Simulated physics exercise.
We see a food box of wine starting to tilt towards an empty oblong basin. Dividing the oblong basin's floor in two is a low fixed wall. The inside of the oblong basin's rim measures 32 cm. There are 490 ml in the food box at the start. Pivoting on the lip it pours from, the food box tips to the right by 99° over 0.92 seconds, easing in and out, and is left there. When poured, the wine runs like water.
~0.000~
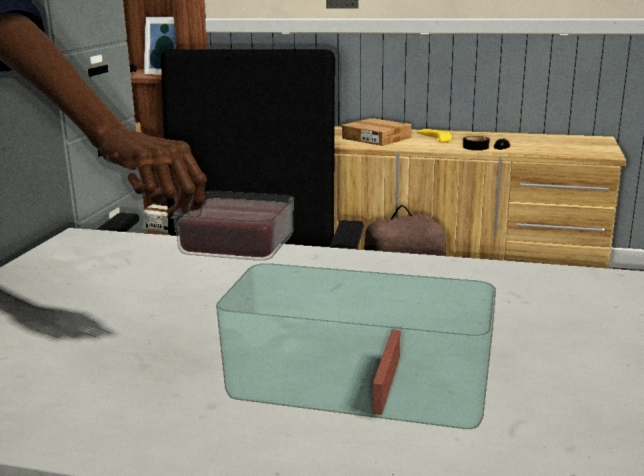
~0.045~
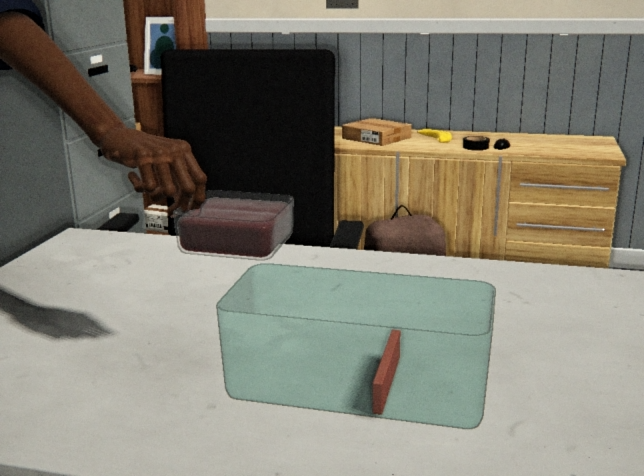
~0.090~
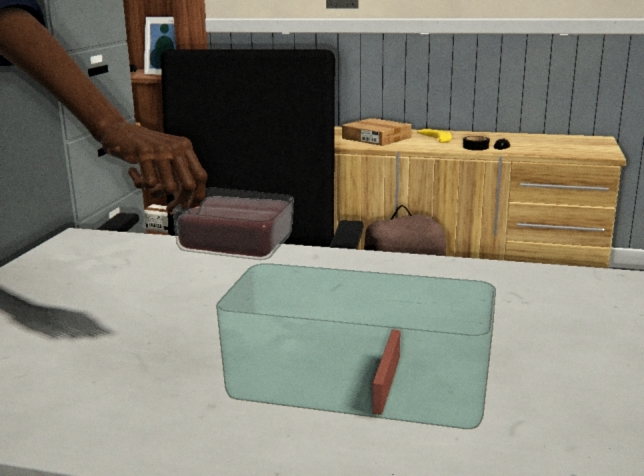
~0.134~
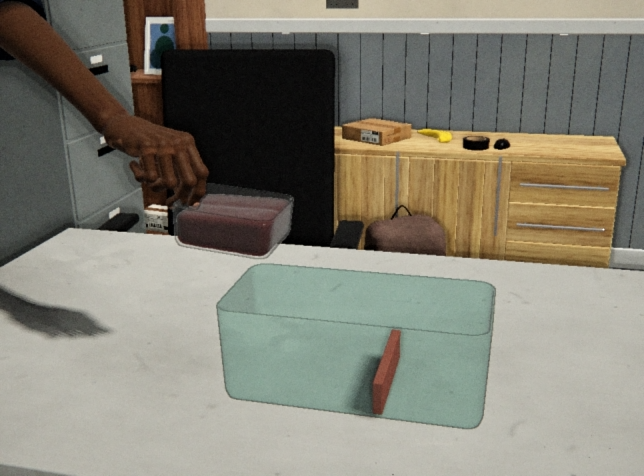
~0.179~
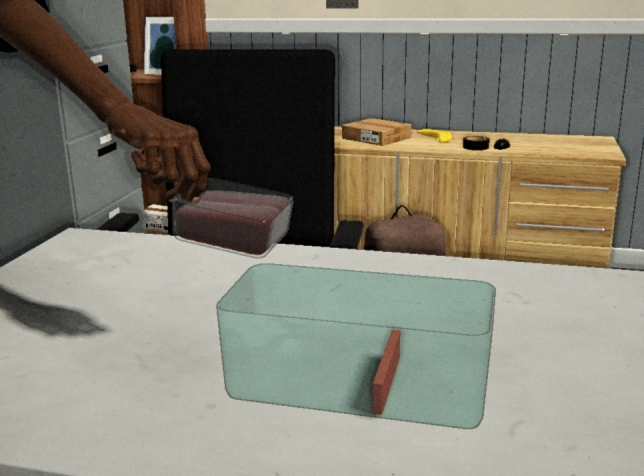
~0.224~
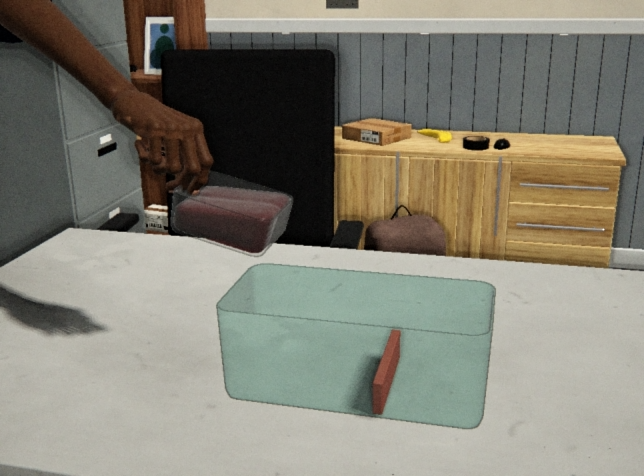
A small clear box of dark red liquid, with a hand at its upper left, sits level at first behind an empty greenish oblong basin with a red dividing wall. The box then tilts slowly to the right, its left side rising along with the hand, while the basin stays still.
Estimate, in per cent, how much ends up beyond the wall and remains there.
Roughly 10 % ends up beyond the wall.
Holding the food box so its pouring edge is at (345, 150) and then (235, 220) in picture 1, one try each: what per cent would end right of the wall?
The first try gives around 85 percent, the second around 5 percent.
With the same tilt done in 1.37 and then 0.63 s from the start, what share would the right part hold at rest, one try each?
0 and 20 %.
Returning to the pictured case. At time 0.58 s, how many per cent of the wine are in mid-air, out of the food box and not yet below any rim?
Near 48 per cent at that time.
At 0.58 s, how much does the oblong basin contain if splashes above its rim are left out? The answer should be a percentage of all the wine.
18 %, give or take.
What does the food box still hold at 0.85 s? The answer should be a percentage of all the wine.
About 5 per cent.
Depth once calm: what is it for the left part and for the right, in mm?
The left side settles near 16 mm and the right side near 2 mm.
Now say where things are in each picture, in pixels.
The first frame shows tilt 0°; pouring edge (283, 210); surface from (192, 207) to (284, 214); the oblong basin's rim runs from (235, 286) to (493, 309); the wall's top is at (387, 356).
The second frame shows tilt 1°; pouring edge (283, 210); surface from (192, 207) to (283, 213).
The third frame shows tilt 2°; pouring edge (283, 210); surface from (192, 206) to (282, 212).
The fourth frame shows tilt 5°; pouring edge (283, 210); surface from (192, 204) to (283, 210).
The fifth frame shows tilt 9°; pouring edge (283, 210); surface from (191, 200) to (283, 208).
The sixth frame shows tilt 14°; pouring edge (283, 211); surface from (190, 196) to (284, 205); 1 per cent is over the edge.
Then, 0.58 s in, the tilt is 70° and 35 per cent is still to pour, 18 is left of the wall and 0 right of it.
Then, 0.85 s in, the tilt is 97° and 5 per cent is still to pour, 82 is left of the wall and 6 right of it.
Then, 1.12 s in, the tilt is 99° and 0 per cent is still to pour, 90 is left of the wall and 7 right of it.
Then, 1.42 s in, the tilt is 99° and 0 per cent is still to pour, 88 is left of the wall and 10 right of it.
Finally, 88 per cent lies left of the wall, 10 right of it and 1 outside.
